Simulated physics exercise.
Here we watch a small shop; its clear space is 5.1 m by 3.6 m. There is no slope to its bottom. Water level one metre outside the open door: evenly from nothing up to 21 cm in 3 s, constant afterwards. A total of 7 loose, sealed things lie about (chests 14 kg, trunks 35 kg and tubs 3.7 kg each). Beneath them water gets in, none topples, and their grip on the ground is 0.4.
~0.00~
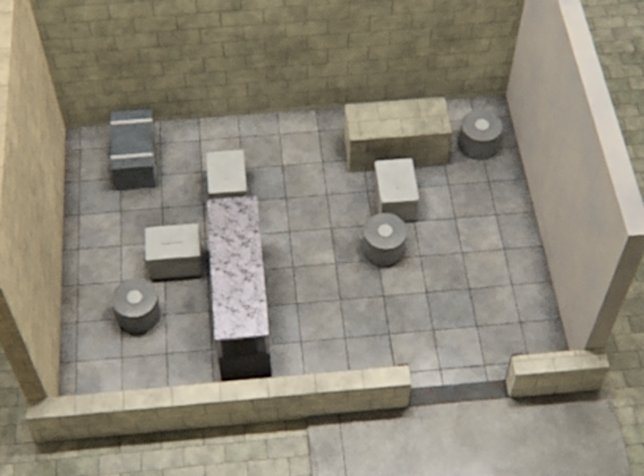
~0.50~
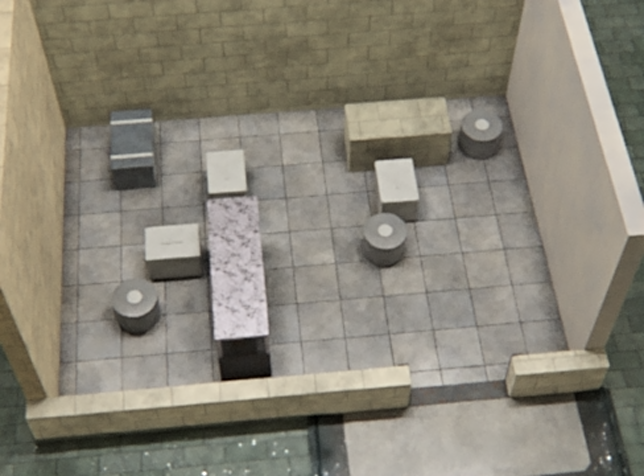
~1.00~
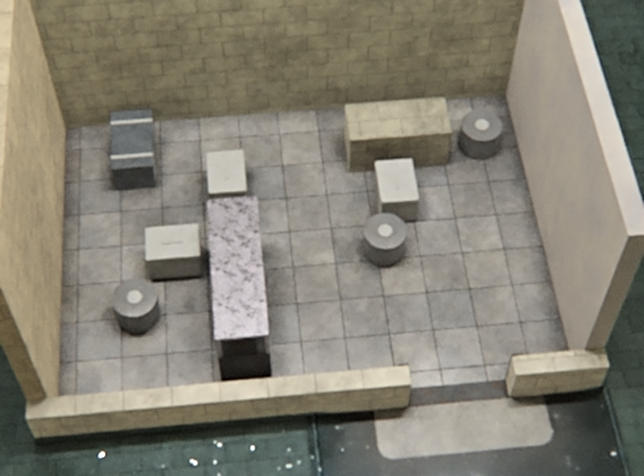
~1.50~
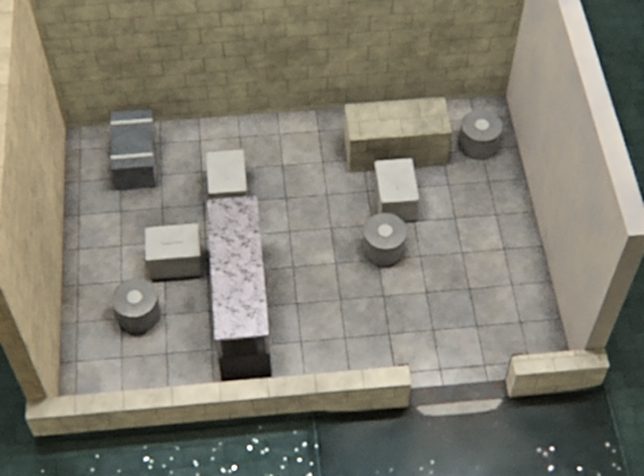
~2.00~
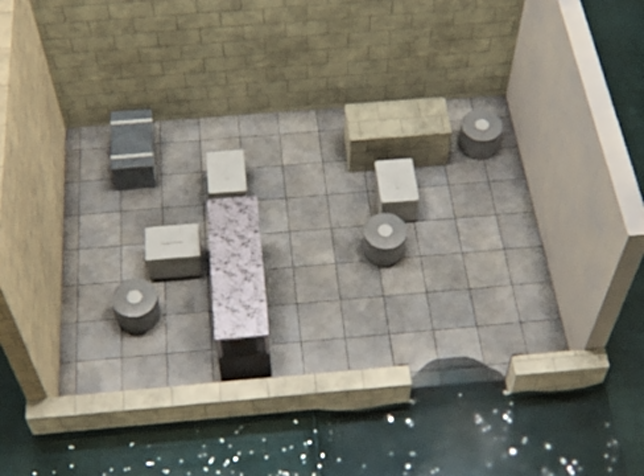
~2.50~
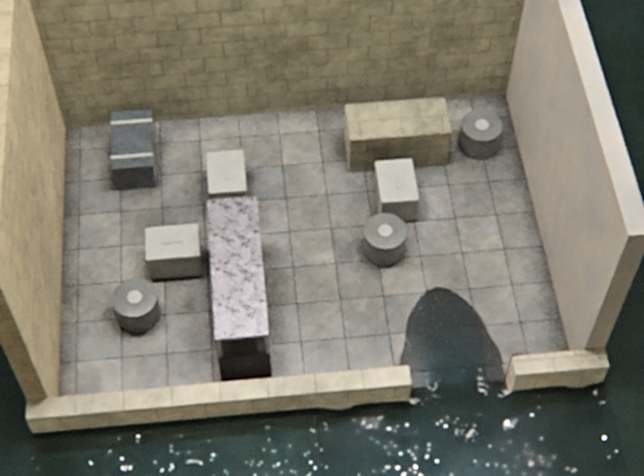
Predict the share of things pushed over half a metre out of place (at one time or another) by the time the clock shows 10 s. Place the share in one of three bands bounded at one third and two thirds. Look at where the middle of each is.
It goes in the band one third to two thirds.
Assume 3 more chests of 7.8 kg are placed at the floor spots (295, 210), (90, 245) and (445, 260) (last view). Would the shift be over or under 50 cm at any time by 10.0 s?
Taking them in the given order: Greater, then smaller, then greater.
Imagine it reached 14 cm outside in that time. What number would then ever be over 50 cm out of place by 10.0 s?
It would come to 2 of them.
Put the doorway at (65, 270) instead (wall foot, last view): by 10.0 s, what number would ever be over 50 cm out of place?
So the tally would be 4.
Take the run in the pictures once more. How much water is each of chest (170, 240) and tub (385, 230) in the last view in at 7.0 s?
Depth approx. 1 cm / 3 cm.
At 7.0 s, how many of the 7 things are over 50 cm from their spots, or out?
3.
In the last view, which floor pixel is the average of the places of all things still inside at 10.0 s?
(167, 217).
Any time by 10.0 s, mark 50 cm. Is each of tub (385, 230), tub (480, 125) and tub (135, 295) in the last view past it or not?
First farther, then farther, then not as far.
After 3.5 s 0 of 7 are over 50 cm from their spots; 0 afloat.
After 4.5 s 1 of 7 are over 50 cm from their spots; 1 afloat.
After 7.0 s 3 of 7 are over 50 cm from their spots; 1 afloat.
After 10.0 s 4 of 7 are over 50 cm from their spots, and 4 have been at some point; 4 afloat.
